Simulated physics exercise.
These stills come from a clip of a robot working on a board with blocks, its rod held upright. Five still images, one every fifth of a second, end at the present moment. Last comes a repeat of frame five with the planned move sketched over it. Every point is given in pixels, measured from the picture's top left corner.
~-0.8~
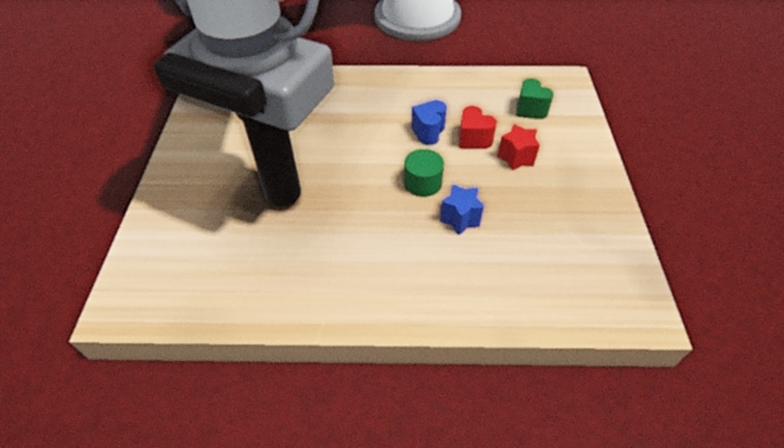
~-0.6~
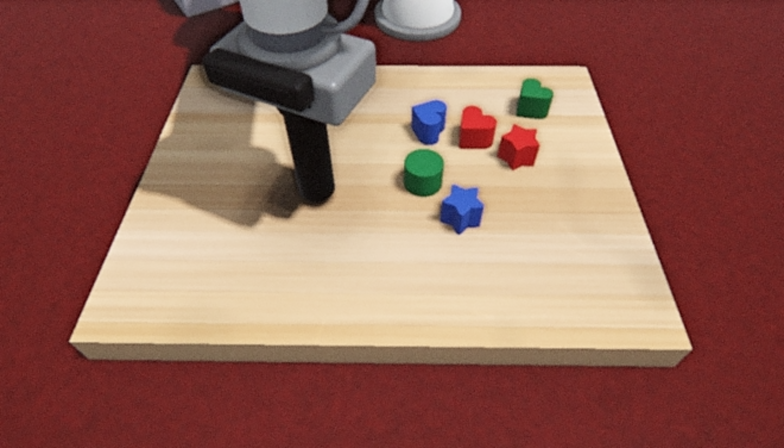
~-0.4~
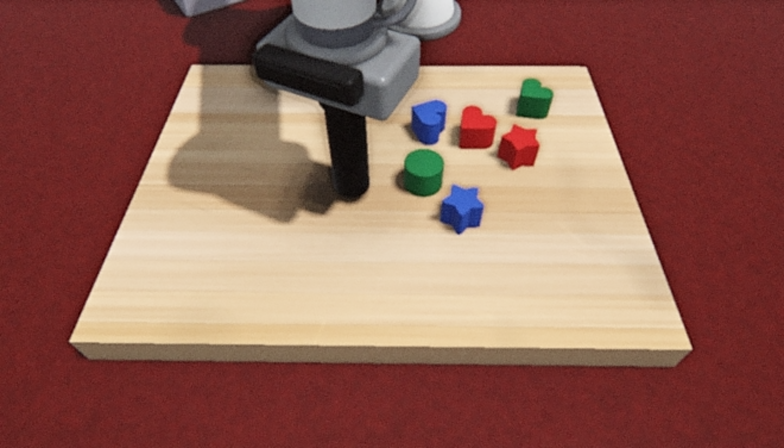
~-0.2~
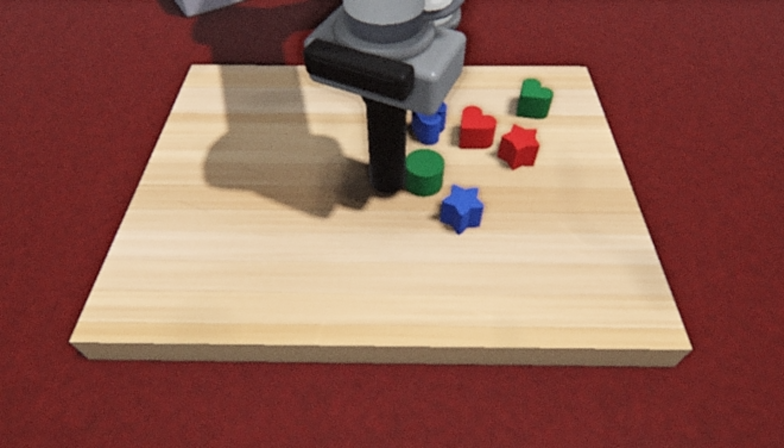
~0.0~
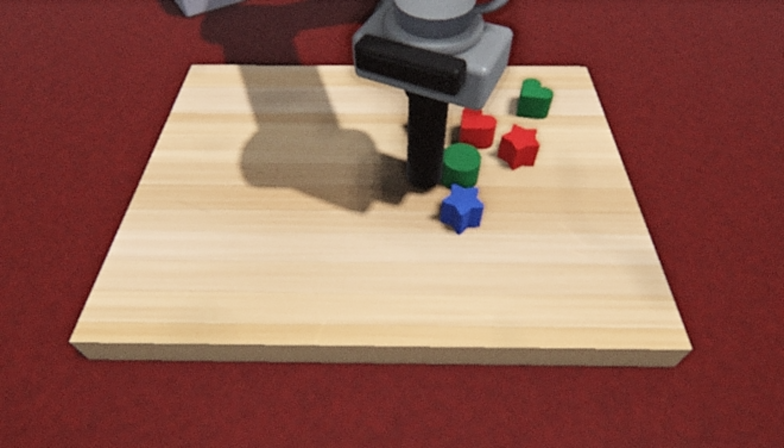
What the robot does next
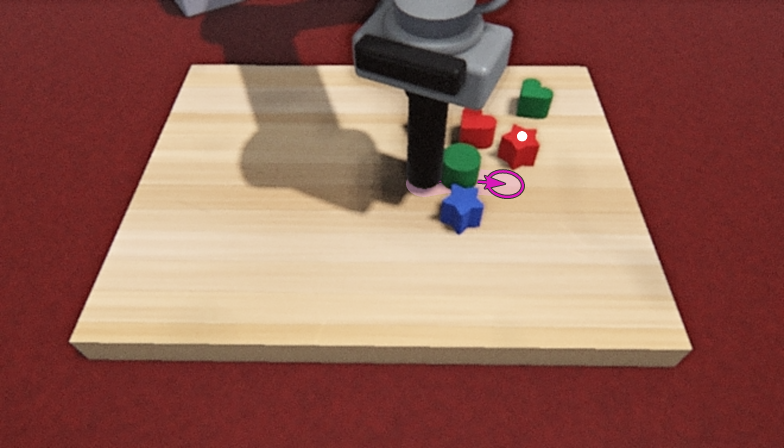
A robot arm with a black rod slid steadily right across a wooden board on a red surface, then pushed the green cylinder a short way right while the other visible blocks stayed put.
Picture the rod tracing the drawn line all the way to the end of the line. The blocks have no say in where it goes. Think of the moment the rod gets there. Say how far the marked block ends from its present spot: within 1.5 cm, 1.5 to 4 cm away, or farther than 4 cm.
Offset: 1.5 to 4 cm.
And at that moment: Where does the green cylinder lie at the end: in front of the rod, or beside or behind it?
I'd say the green cylinder is still out in front of the rod at the end.
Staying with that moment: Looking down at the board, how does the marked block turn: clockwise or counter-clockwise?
Viewed from the top, it goes anticlockwise.
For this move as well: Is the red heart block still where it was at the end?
Yes, that is how it ends up.
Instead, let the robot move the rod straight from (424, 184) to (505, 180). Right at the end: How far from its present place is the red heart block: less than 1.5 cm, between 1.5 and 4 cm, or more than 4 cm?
My answer is that it shifts under 1.5 cm.
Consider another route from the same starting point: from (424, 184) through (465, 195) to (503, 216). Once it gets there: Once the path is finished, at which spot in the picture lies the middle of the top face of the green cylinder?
I predict (494, 155).
Drawn move, from (424, 184) over (450, 180) and (478, 182) to (505, 184); the dot is on the red star.
The first path, step by step. Halfway along, rod (466, 173); green cylinder (503, 151); red star (525, 135).
At the end, rod (507, 176); green cylinder (539, 148); blue star still; red heart block still; red star (540, 126), turned 45° anticlockwise.
